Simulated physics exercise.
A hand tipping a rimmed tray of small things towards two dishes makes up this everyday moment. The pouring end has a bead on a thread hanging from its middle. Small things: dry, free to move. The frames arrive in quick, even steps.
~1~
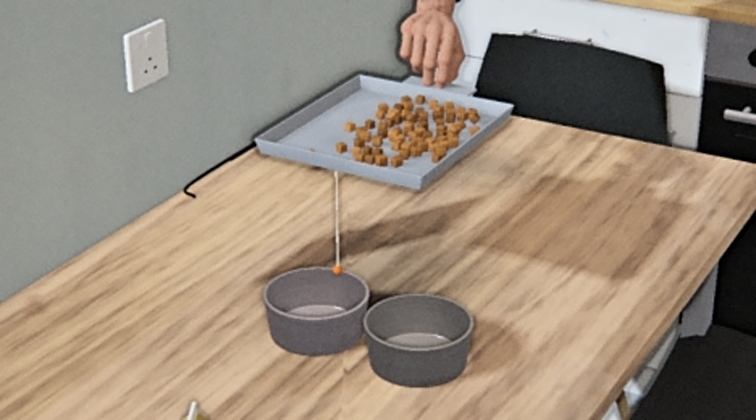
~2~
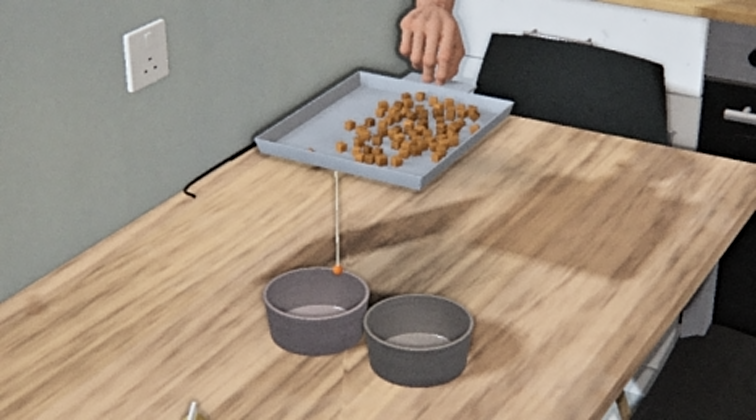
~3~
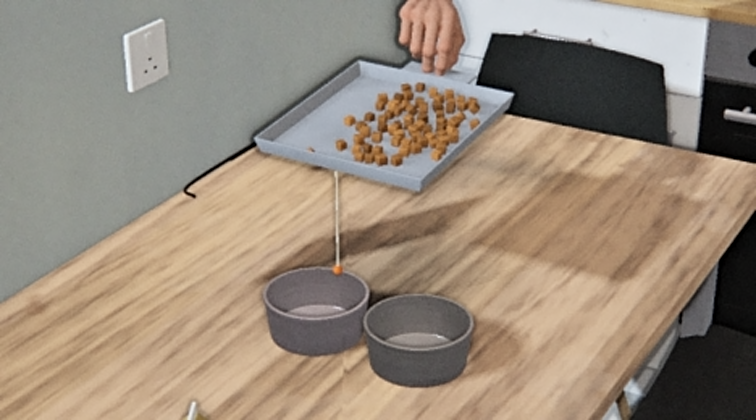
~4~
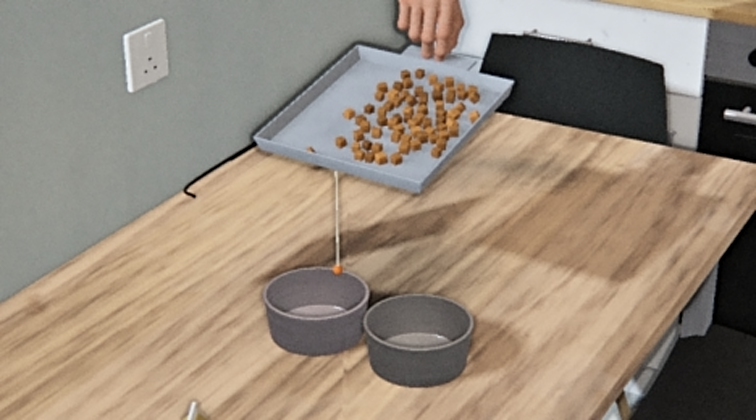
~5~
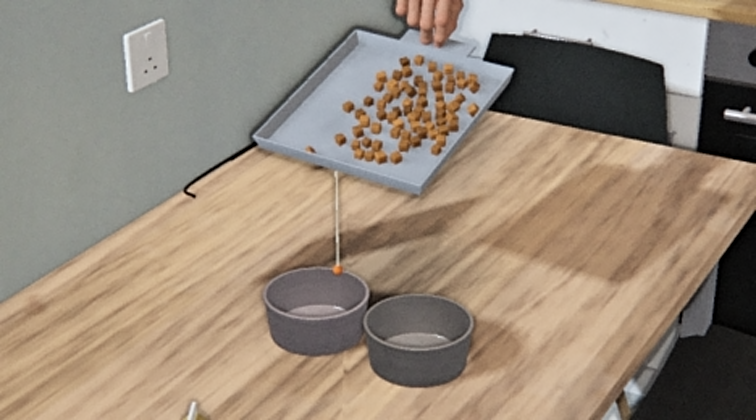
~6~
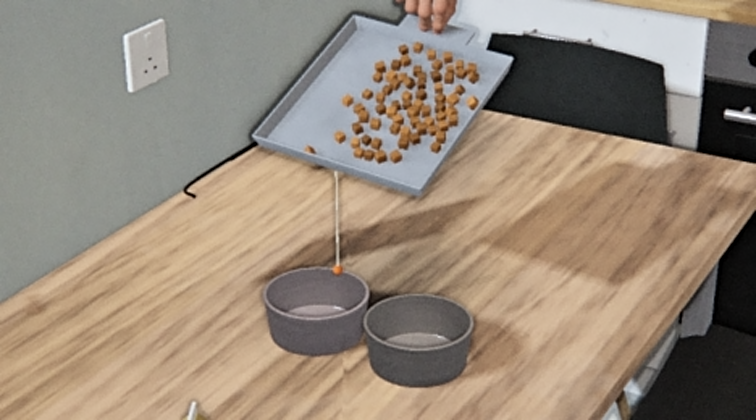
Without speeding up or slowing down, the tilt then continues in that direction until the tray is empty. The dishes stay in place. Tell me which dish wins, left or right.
Bigger share: Right.
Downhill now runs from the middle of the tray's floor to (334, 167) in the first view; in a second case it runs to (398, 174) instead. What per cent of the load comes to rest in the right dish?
For the first it's near 10 %, for the second near 50 %.
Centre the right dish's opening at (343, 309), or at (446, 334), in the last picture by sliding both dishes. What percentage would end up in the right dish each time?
Respectively 60 % and 30 %.
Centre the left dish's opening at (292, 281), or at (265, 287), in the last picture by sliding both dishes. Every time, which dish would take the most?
The first time the right-side one comes out ahead, the second time the right-side one.
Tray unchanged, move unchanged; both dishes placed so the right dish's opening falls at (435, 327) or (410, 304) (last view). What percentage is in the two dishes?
80 %, 50 %.
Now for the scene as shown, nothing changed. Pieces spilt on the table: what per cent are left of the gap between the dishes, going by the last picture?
Estimate: Roughly 70 %.
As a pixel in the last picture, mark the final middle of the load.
Centre at rest, last view: Approx. (401, 355).
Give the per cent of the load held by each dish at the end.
The left dish has 20 per cent, the right dish has 60.
Shortly afterwards, tray tipped steeply; all but a few on the tray; only a few in the air.
Next, tray tipped past a quarter turn; the bulk on the tray; a little in the right dish; a little in the left dish; a little outside both; only a few in the air.
Some moments later, tray tipped past a quarter turn; near two thirds in the right dish; near a quarter in the left dish; a little outside both.
In the end, tray tipped past a quarter turn; near two thirds in the right dish; near a quarter in the left dish; a little outside both.
